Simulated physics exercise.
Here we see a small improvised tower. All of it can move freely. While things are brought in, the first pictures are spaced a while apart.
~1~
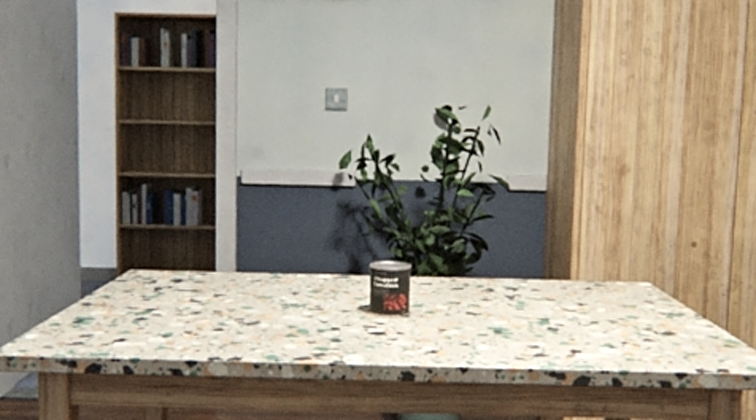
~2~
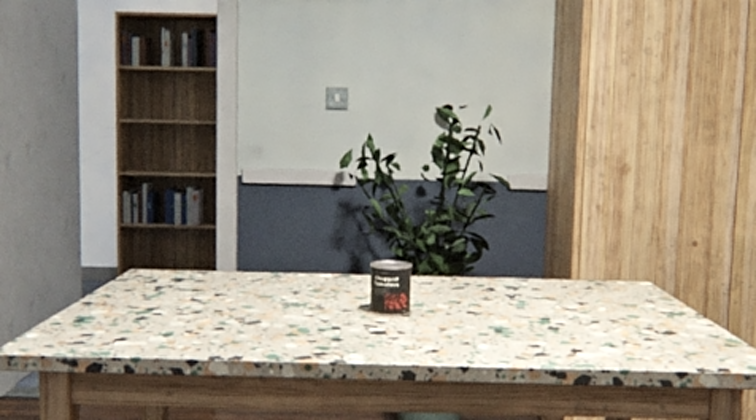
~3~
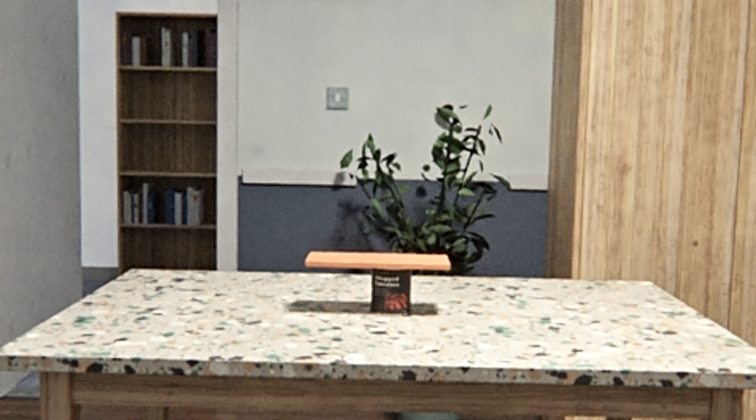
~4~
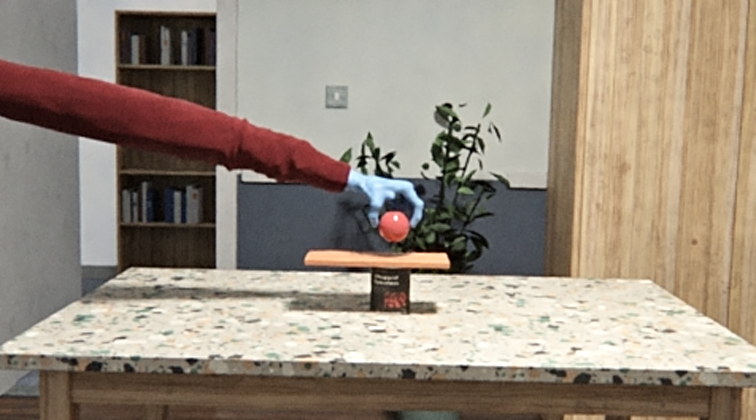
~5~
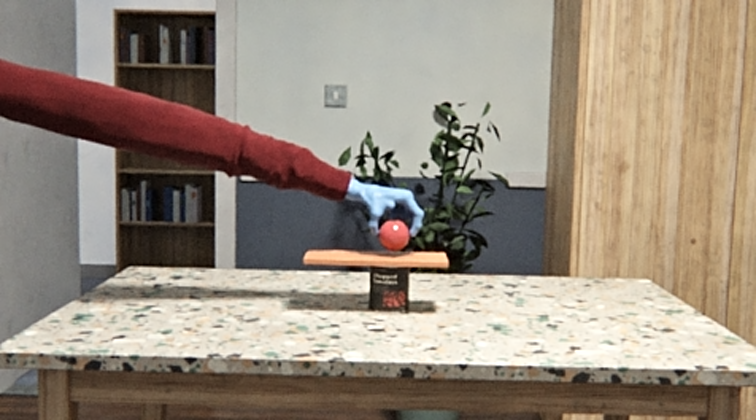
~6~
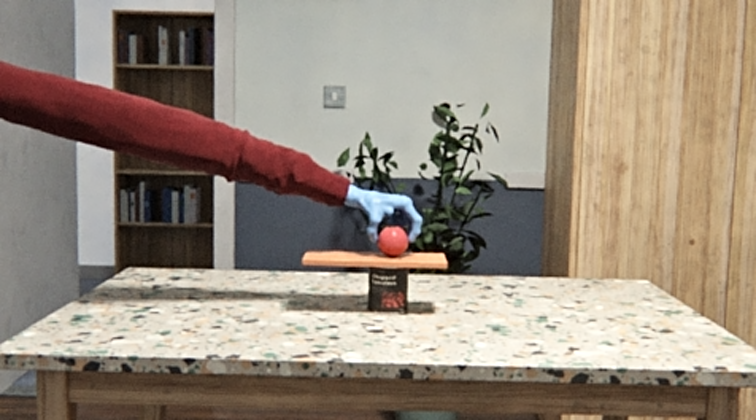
An arm in a dark red sleeve and pale blue glove reaches in from the left over a speckled stone-topped table, seen from the front in a room with a bookshelf, leafy plant and wooden panelling. A small dark can stands on the table, and an orange board appears across its top. The gloved hand lowers a red tomato onto the board, keeping hold, while the view stays still.
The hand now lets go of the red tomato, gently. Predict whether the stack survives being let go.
The stack survives.
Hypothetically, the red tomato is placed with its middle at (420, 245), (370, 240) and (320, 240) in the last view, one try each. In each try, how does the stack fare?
The first time it stays standing, the second time it stays standing, and the third time it collapses.
Then, 0.60 s past the last view, nothing moves.
Then, 1.40 s past the last view, red tomato resting near (393, 242).
Finally, all 3 still in place. Final places as the last picture's camera would see them, red tomato near (393, 242). The stack stays up.
